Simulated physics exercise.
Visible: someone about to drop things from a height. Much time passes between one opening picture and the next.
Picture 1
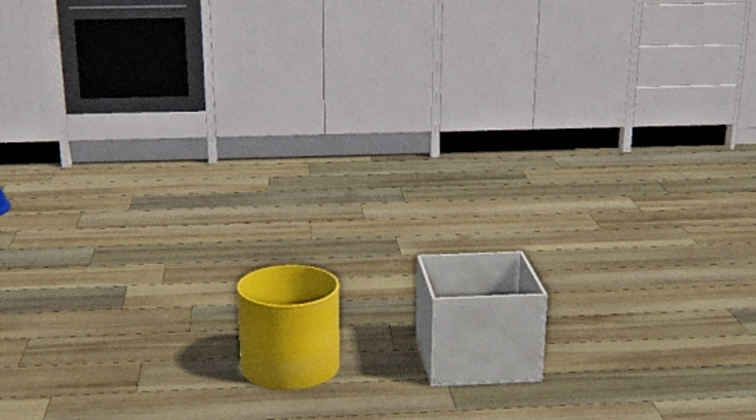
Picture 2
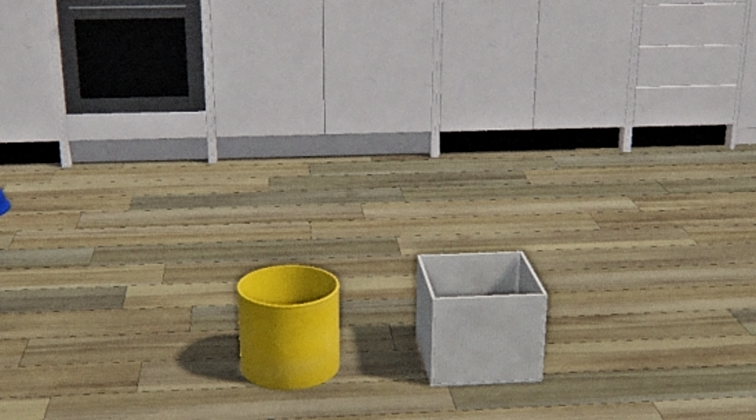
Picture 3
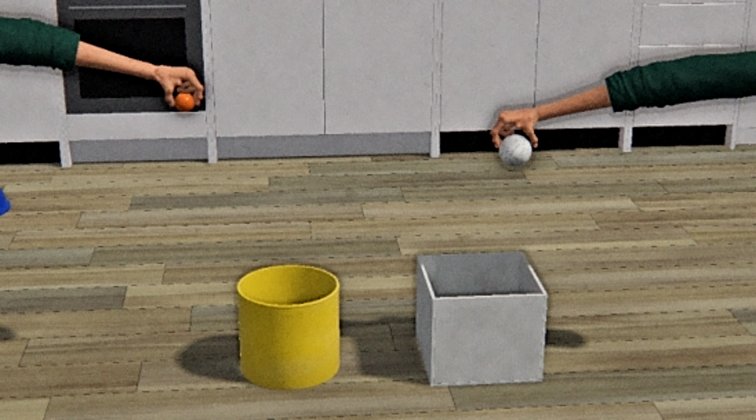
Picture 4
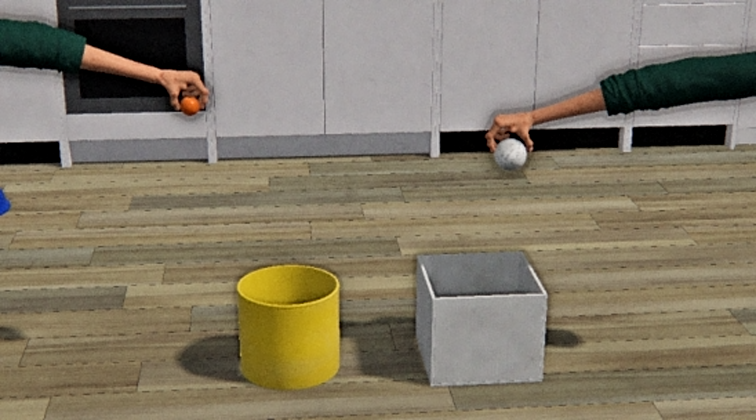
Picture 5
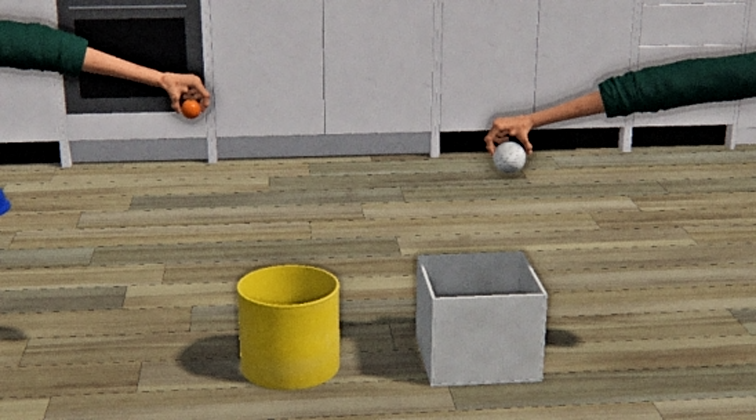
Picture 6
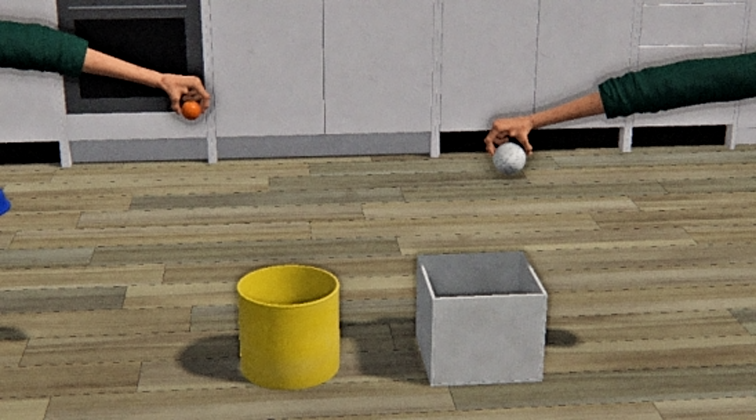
In a kitchen, two hands bring an orange tomato and a white ball into view.
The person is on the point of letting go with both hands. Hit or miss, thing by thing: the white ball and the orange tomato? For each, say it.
White ball: Hit; orange tomato: Miss.
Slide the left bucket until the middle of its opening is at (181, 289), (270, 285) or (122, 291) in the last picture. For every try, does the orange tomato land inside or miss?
Listed in order, it enters the mouth; it does not get in; it does not get in.
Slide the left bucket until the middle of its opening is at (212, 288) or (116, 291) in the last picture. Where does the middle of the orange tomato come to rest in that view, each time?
Rest position (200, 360) for the first setting, (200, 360) for the second.
Then, 0.26 s past the last view, white ball in the air near (506, 239); orange tomato in the air near (195, 195).
Finally, the white ball drops into the container, near (501, 341); the orange tomato ends up outside, near (204, 362).
